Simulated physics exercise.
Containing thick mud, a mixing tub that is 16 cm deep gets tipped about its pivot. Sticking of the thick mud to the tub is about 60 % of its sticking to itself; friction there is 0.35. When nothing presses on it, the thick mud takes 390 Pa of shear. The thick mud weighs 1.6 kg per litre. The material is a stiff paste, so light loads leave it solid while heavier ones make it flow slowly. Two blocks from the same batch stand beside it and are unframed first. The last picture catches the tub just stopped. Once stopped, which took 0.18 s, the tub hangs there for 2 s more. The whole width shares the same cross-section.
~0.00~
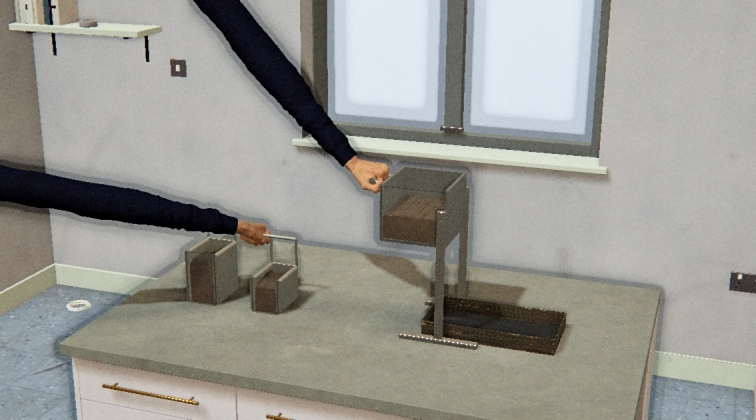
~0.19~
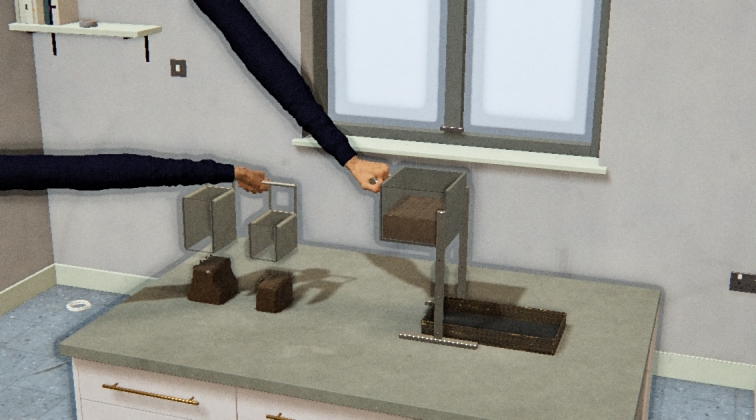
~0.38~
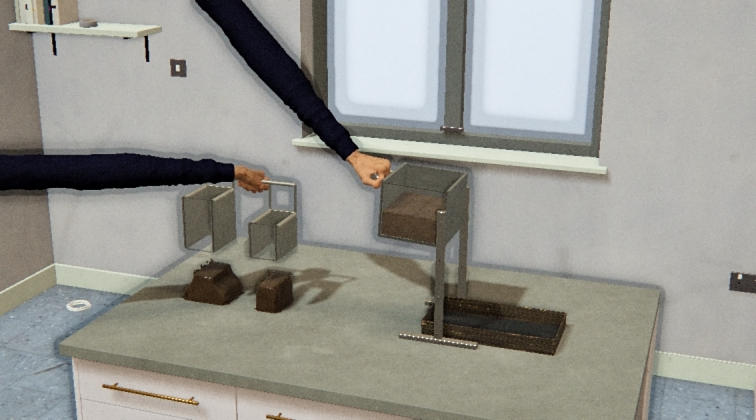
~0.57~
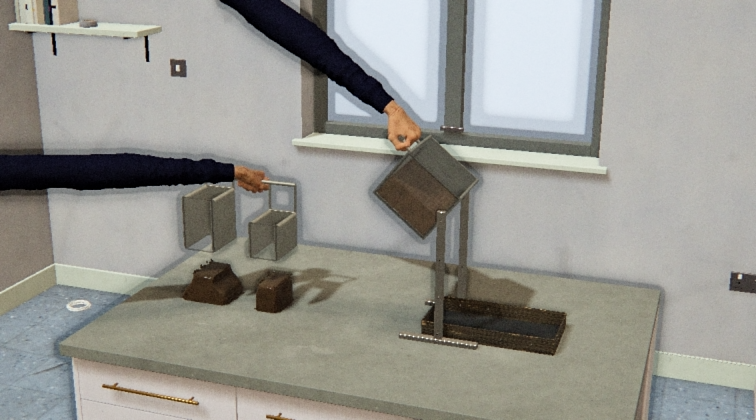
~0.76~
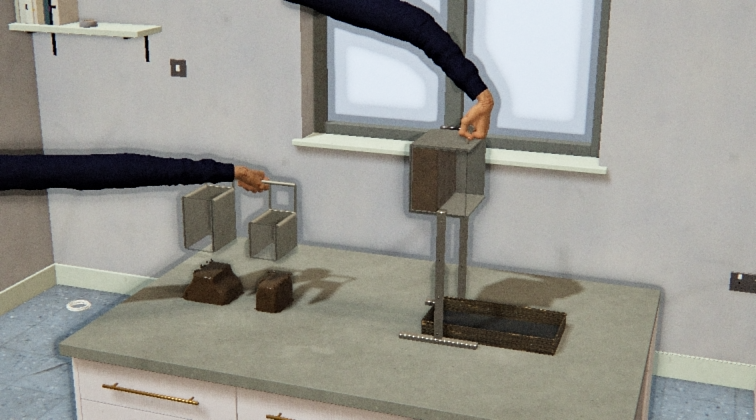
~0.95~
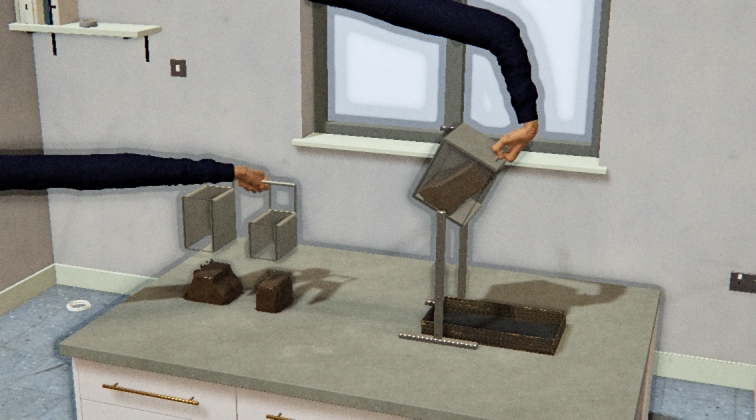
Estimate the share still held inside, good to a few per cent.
I would say about 0 percent.
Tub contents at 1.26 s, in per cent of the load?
Around 0 percent stays in the tub.
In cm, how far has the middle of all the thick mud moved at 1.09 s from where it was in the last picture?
Measured shift, roughly 14 cm.
By 1.09 s, the tub is at 117 degrees and holds 34 %.
By 1.26 s, the tub is at 117 degrees and holds 0 %.
By 1.43 s, the tub is at 117 degrees and holds 0 %.
By 1.60 s, the tub is at 117 degrees and holds 0 %.
By 2.95 s, at the end, the tub is at 117 degrees and holds 0 %.
